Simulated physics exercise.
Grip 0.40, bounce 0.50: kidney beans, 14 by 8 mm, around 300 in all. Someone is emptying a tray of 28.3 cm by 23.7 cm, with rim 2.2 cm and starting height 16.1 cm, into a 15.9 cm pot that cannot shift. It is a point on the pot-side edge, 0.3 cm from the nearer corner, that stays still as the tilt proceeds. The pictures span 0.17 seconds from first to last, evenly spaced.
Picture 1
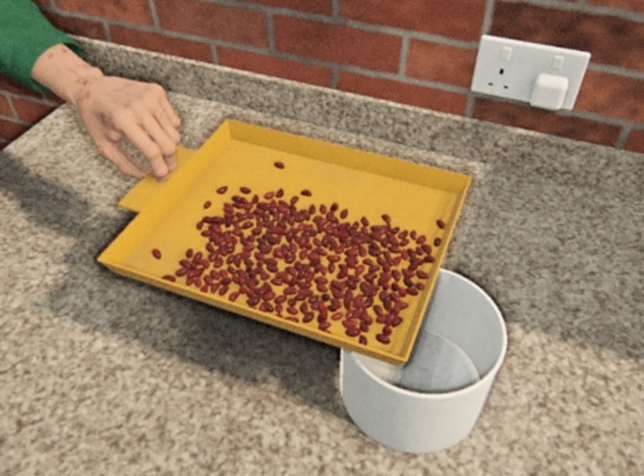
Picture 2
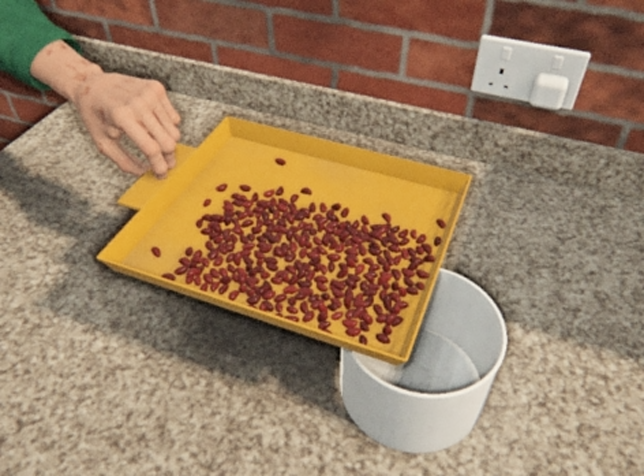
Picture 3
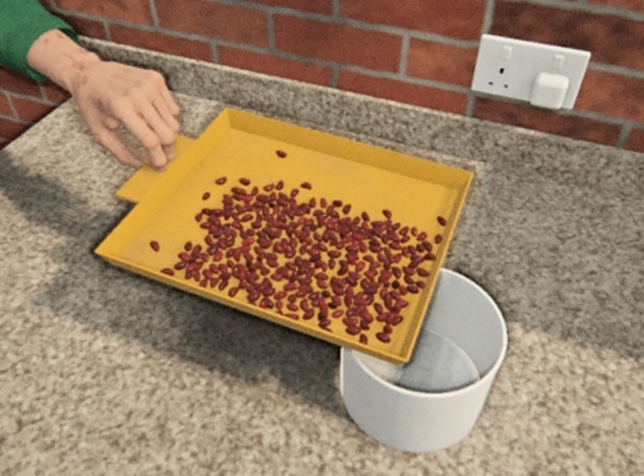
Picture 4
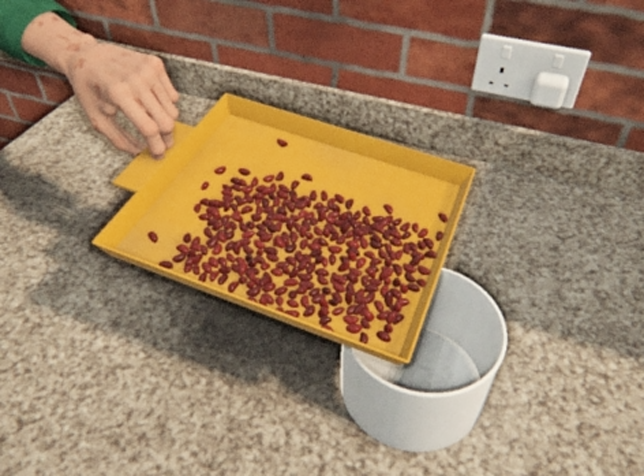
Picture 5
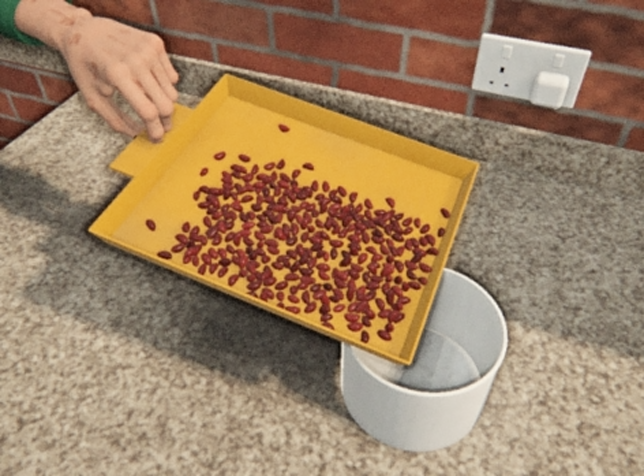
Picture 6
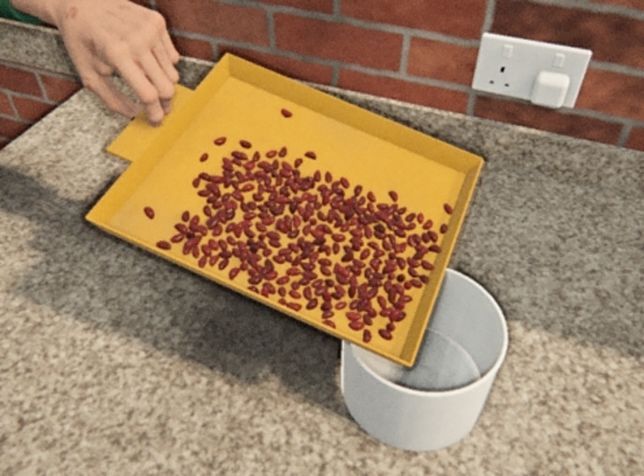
The video shows a hand in a green sleeve gradually raising the left side of a yellow tray of red beans beside a white pot on a speckled countertop, tilting it moderately toward the pot while the beans barely shift.
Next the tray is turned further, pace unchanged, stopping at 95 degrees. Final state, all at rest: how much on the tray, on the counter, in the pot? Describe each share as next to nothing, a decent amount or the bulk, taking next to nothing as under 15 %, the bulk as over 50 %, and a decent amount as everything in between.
Result: Tray: A meagre amount; counter: A majority share; pot: A meagre amount.
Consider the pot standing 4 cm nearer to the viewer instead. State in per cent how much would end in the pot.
I'd put it at around 25 per cent.
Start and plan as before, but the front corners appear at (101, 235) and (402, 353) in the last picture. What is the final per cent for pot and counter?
That works out as pot 0 and counter 100.
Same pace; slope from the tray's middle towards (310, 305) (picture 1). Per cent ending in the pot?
0 %.
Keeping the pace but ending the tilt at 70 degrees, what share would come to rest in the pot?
That would be around 5 percent.
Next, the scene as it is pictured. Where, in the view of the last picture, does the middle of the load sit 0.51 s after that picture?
My estimate is roughly (445, 354).
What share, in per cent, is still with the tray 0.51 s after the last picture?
Roughly 70 per cent.
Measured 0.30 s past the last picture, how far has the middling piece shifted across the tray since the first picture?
About 3 cm.
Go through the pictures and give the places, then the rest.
The first picture shows tray tilt 0 degrees, front corners at (110, 256) and (399, 350); middle of the pieces at (302, 255); pot at (423, 325).
The second picture shows tray tilt 1 degrees, front corners at (109, 254) and (400, 350); middle of the pieces at (303, 254).
The third picture shows tray tilt 3 degrees, front corners at (108, 248) and (400, 350); middle of the pieces at (303, 250).
The fourth picture shows tray tilt 6 degrees, front corners at (105, 239) and (401, 350), lowest corner right front; middle of the pieces at (303, 245).
The fifth picture shows tray tilt 10 degrees, front corners at (102, 227) and (403, 352), lowest corner right front; middle of the pieces at (304, 237).
The sixth picture shows tray tilt 14 degrees, front corners at (100, 214) and (405, 353), lowest corner right front; middle of the pieces at (306, 230); pot at (424, 323).
Then, 0.30 s after the last picture, tilt 54 degrees; the tray holds 100 %, the pot 0 %.
Then, 0.51 s after the last picture, tilt 81 degrees; the tray holds 70 %, the pot 0 %.
Then, 0.83 s after the last picture, tilt 95 degrees; the tray holds 0 %, the pot 0 %.
In the end, tray 0 %, counter 100 %, pot 0 %.
